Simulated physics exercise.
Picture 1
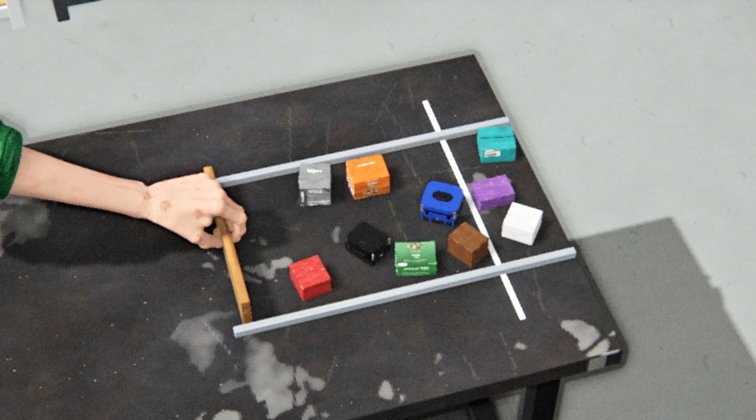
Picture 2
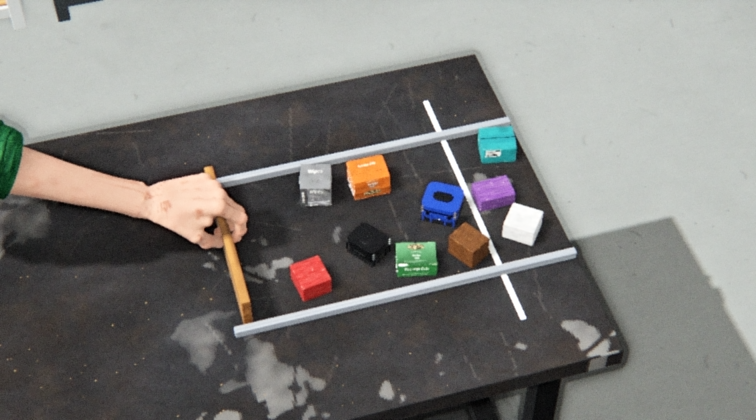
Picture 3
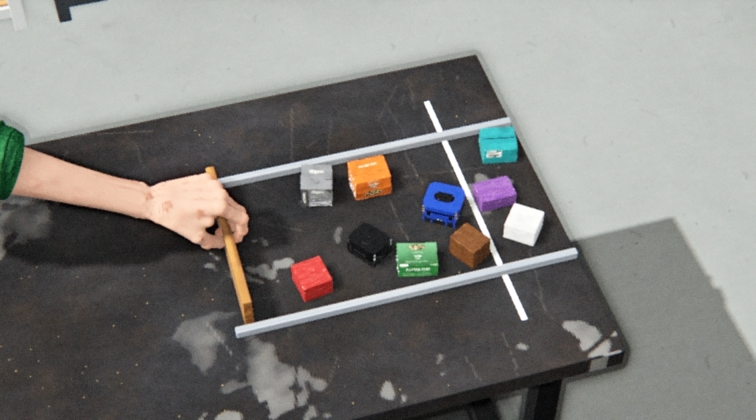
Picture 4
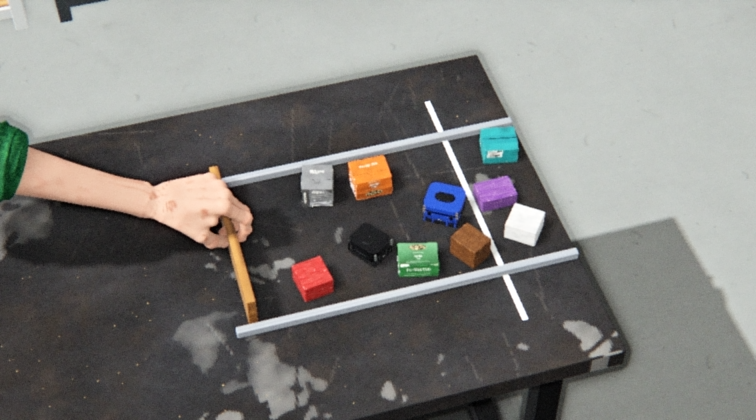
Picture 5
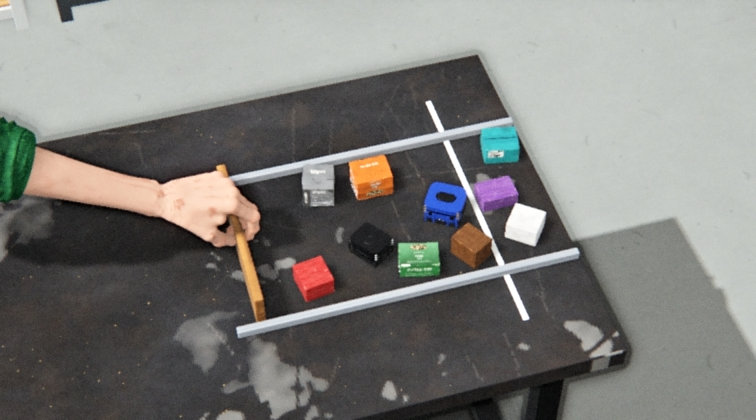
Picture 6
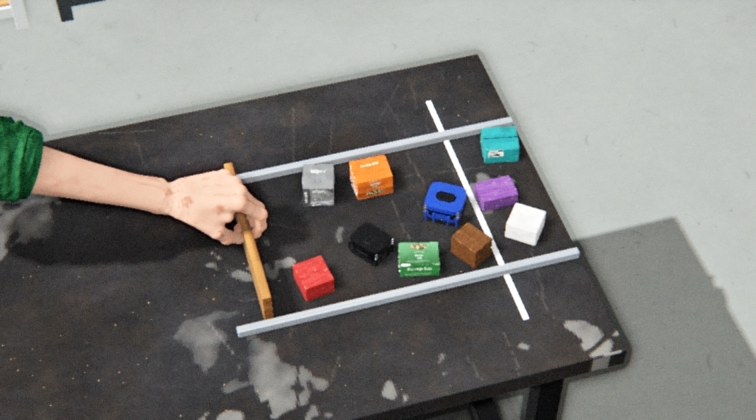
A hand in a green sleeve grips a wooden board at the left end of two pale rails on a dark, worn table, seen from above at an angle. Between the rails lie small red, grey, orange, black, green, blue, brown, purple, white and turquoise items, with a white strip crossing near the right. The hand holds nearly still, then slides the board slightly right, while the items stay put and the view barely shifts.
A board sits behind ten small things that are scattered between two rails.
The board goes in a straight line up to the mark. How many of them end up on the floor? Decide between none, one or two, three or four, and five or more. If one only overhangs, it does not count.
Decision: Three or four.
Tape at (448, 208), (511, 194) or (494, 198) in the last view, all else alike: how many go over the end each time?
In order, 1, 7 and 4.
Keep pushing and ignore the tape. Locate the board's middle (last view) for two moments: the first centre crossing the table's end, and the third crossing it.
At the first moment about (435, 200), at the next about (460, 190).
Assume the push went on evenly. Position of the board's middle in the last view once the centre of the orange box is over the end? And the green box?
Around (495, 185) first and around (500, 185) second.
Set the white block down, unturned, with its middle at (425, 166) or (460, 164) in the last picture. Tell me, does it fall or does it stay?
In the two tries the white block ends up below and ends up below, in that order.
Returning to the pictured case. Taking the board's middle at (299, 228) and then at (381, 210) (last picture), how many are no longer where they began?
1 and 6.
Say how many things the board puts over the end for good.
The answer: 4 exactly.
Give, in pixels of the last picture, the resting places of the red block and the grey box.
Near (507, 236) and (470, 150).
Soon after, none off yet; turquoise box at rest near (500, 145); white block at rest near (526, 224); purple block at rest near (496, 193).
Then, none off yet; turquoise box at rest near (500, 145); white block moving near (529, 223); purple block moving near (499, 192).
At rest, the number that fall off is three or four; fallen, brown block, purple block, white block and turquoise box.
